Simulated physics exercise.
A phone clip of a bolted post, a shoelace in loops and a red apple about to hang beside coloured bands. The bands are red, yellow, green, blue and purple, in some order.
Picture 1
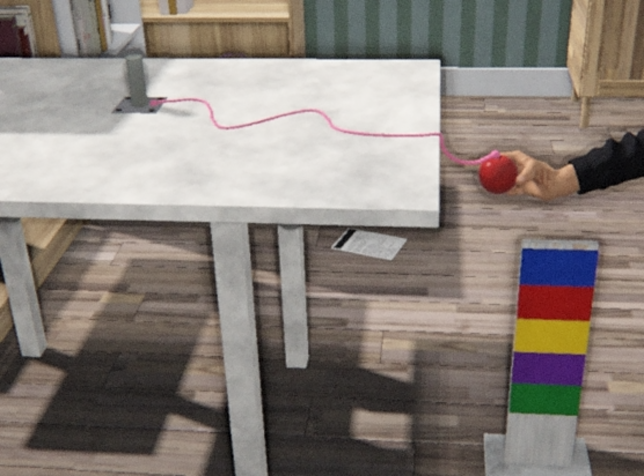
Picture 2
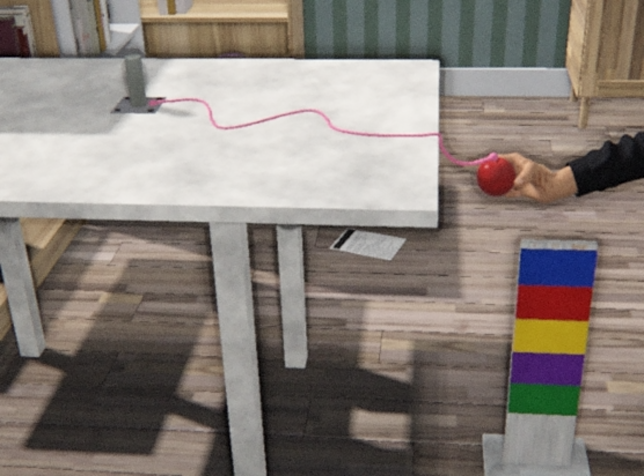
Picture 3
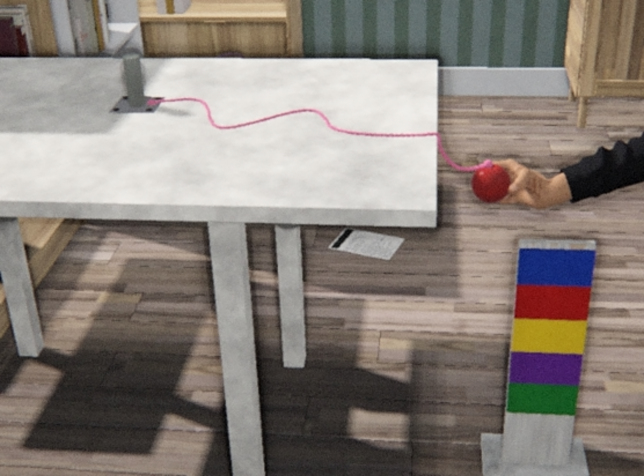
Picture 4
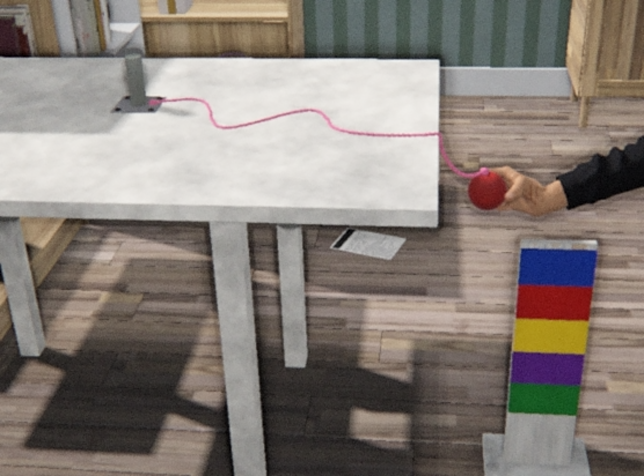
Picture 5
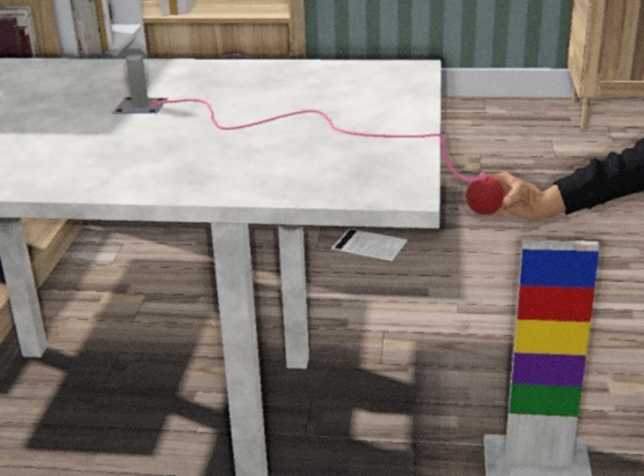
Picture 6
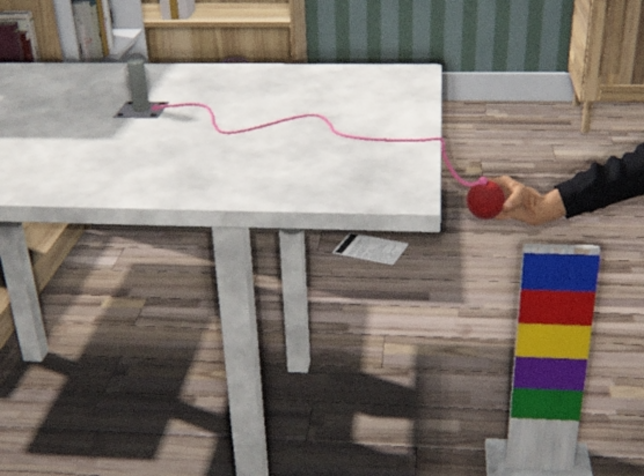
A hand holding a red ball on a pink cord beside a pale table, lowering it slightly near a colour-banded post.
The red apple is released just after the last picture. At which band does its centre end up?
The shoelace holds its middle at red.
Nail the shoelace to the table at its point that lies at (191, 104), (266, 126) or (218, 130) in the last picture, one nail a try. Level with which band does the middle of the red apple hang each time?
Taking them in turn: Red; blue; blue.
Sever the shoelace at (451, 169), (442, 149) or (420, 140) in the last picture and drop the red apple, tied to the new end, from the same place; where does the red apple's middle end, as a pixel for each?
Near (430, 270), (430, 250) and (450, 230).
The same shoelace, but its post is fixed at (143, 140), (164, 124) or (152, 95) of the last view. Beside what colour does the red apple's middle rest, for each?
Try by try: Yellow; yellow; red.
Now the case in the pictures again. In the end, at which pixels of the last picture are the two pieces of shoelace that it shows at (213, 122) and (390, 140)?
They go to (246, 118) and to (445, 181).
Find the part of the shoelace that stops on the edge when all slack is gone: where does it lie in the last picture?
The one at (344, 135).
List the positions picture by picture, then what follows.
In the first picture, red apple (498, 175); blue (559, 269); red (555, 304); yellow (552, 338); purple (548, 370); green (545, 401).
In the second picture, red apple (496, 177); shoelace through (193, 100) (214, 124) (286, 115) (336, 129) (415, 136).
In the third picture, red apple (491, 183).
In the fourth picture, red apple (487, 191); shoelace through (193, 99) (214, 123) (286, 114) (336, 129) (416, 135).
In the fifth picture, red apple (485, 195).
In the sixth picture, red apple (486, 200); shoelace through (195, 104) (217, 129) (289, 119) (338, 134) (418, 140).
Early on, apple near (457, 289); level with red.
Midway, apple near (408, 290); level with red.
Near the end, apple near (437, 302); level with red.
Finally, apple near (448, 303); level with red. At red.
